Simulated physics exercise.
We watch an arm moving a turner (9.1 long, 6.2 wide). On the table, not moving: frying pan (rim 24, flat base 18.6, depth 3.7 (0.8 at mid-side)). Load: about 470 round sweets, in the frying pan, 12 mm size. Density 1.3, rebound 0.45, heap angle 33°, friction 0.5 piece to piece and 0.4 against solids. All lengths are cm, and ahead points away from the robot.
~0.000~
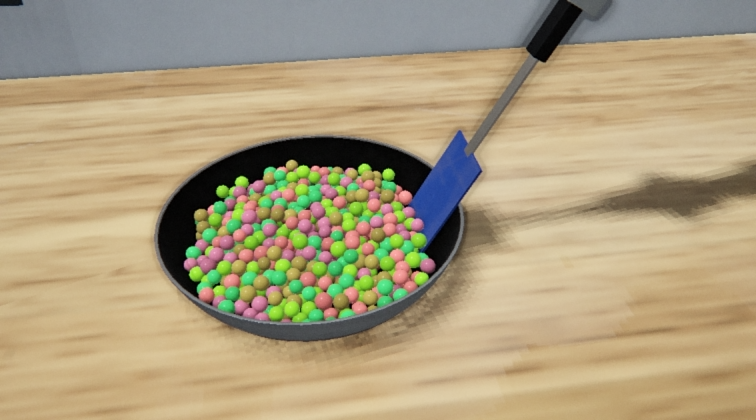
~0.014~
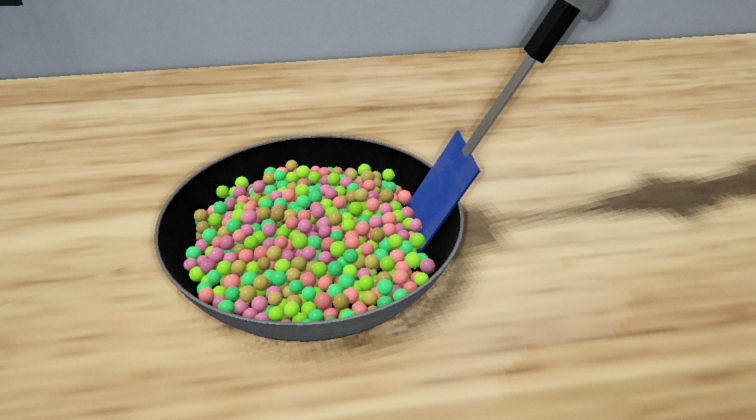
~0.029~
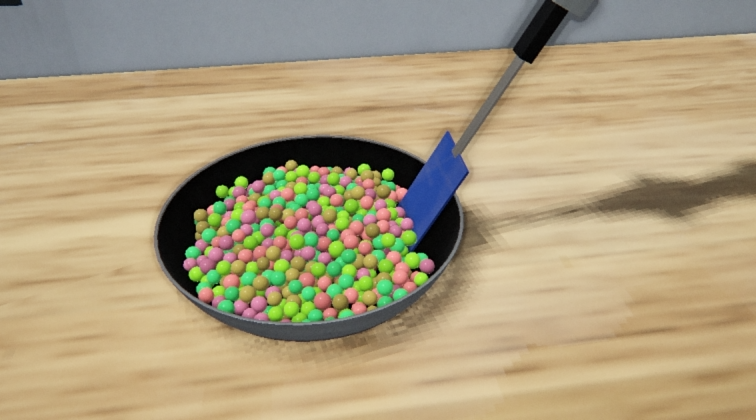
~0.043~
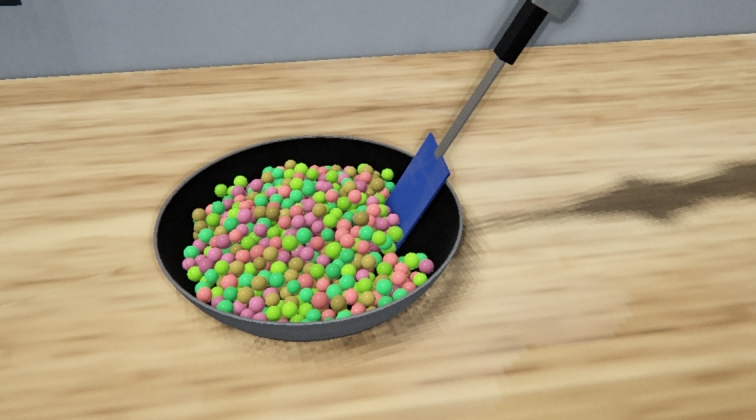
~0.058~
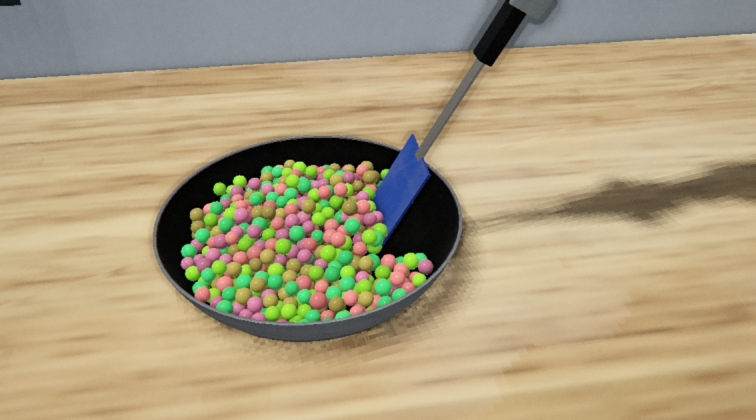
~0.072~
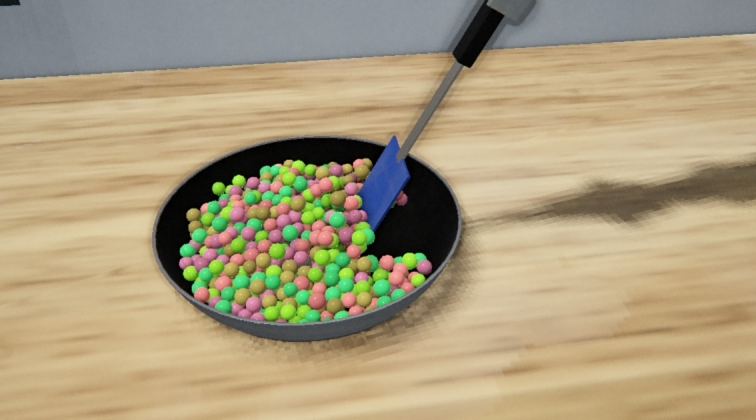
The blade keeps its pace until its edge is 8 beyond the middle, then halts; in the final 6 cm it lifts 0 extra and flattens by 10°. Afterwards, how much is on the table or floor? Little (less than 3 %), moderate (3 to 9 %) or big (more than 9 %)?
Answer: Big; more than 9 % of the round sweets finish on the table or floor.
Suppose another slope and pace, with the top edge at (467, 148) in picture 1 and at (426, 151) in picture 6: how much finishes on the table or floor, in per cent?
Some 5 per cent.
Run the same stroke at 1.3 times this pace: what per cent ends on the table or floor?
Some 20 per cent.
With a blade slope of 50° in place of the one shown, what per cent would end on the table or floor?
In that case some 5 per cent.
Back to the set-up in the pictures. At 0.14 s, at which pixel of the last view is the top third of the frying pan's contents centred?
At about (255, 219).
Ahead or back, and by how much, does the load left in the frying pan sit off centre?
Roughly 3.0 cm ahead.
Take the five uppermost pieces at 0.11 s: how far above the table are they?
Some 7 cm.
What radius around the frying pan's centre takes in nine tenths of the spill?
Some 30 cm.
After 0.11 s, sloping 61°, highest piece 8 above the table; 468 in the frying pan.
After 0.14 s, sloping 57°, highest piece 8 above the table; 468 in the frying pan.
After 0.36 s, sloping 51°, highest piece 6 above the table; 397 in the frying pan, 65 on the table or floor, 6 on the blade or in flight.
After 1.41 s, sloping 51°, highest piece 5 above the table; 396 in the frying pan, 72 on the table or floor.
At rest, 396 in the frying pan, 72 on the table or floor. That is 15 % on the table or floor.
